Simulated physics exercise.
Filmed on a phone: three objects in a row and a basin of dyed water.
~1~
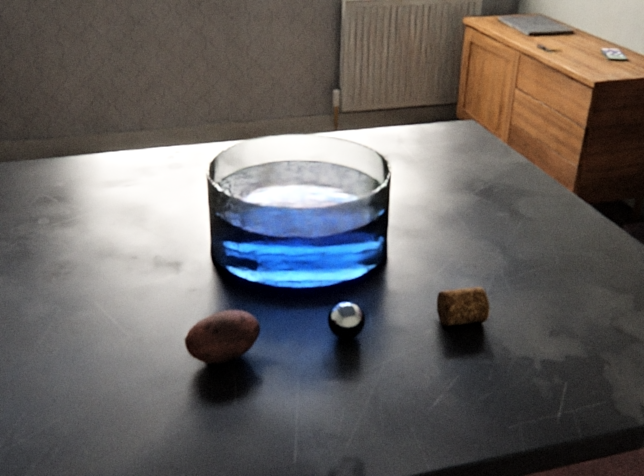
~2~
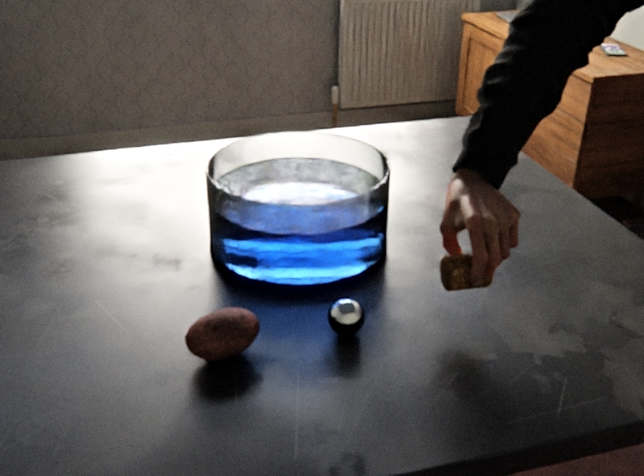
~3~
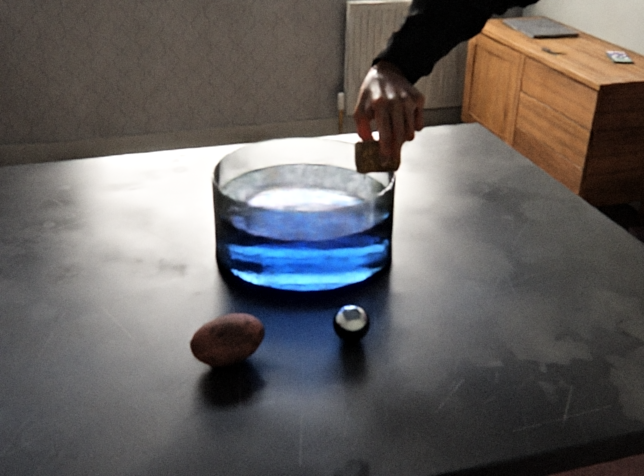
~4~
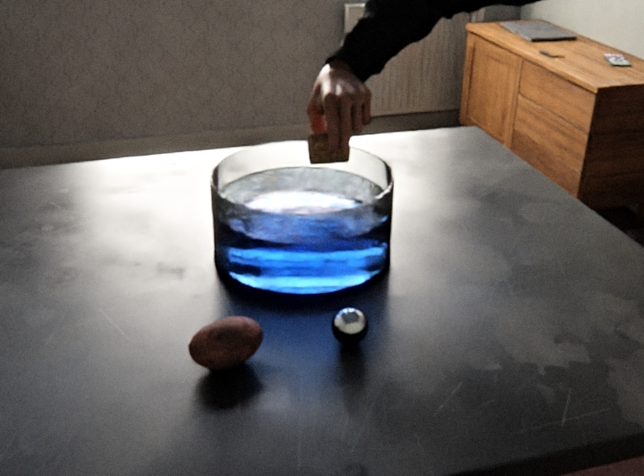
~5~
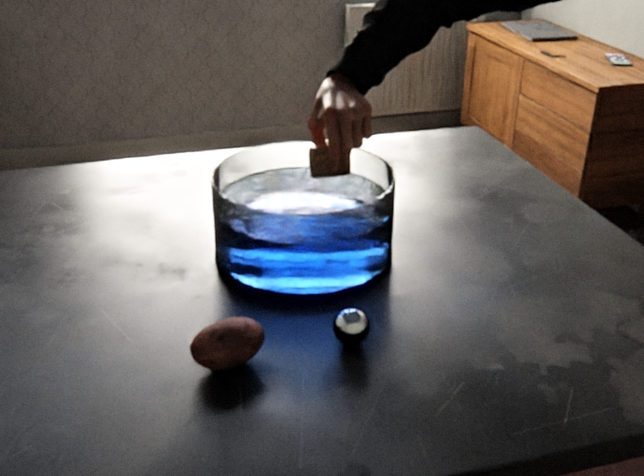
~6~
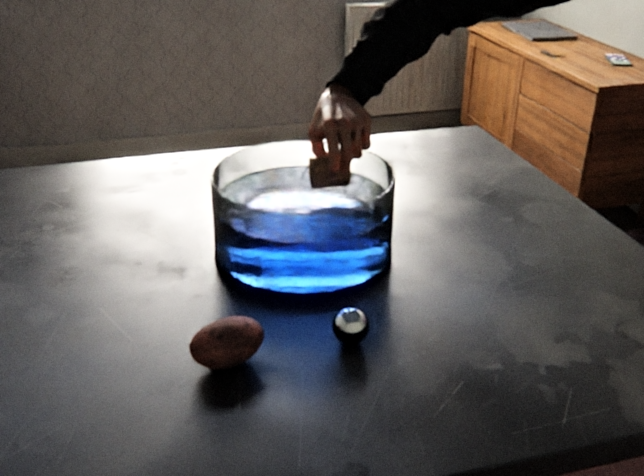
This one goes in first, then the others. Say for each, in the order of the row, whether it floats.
The left one goes to the bottom, the middle one goes to the bottom, the right one stays at the surface.
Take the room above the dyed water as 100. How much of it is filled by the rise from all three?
Some 10 per cent.
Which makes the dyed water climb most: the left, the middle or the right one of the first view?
I say the left thing.
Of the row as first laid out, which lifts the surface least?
It is the right thing.
Shortly, the cork bobs at the top.
Then, the steel ball ends at the bottom.
At the finish, the potato ends at the bottom; afloat, cork.
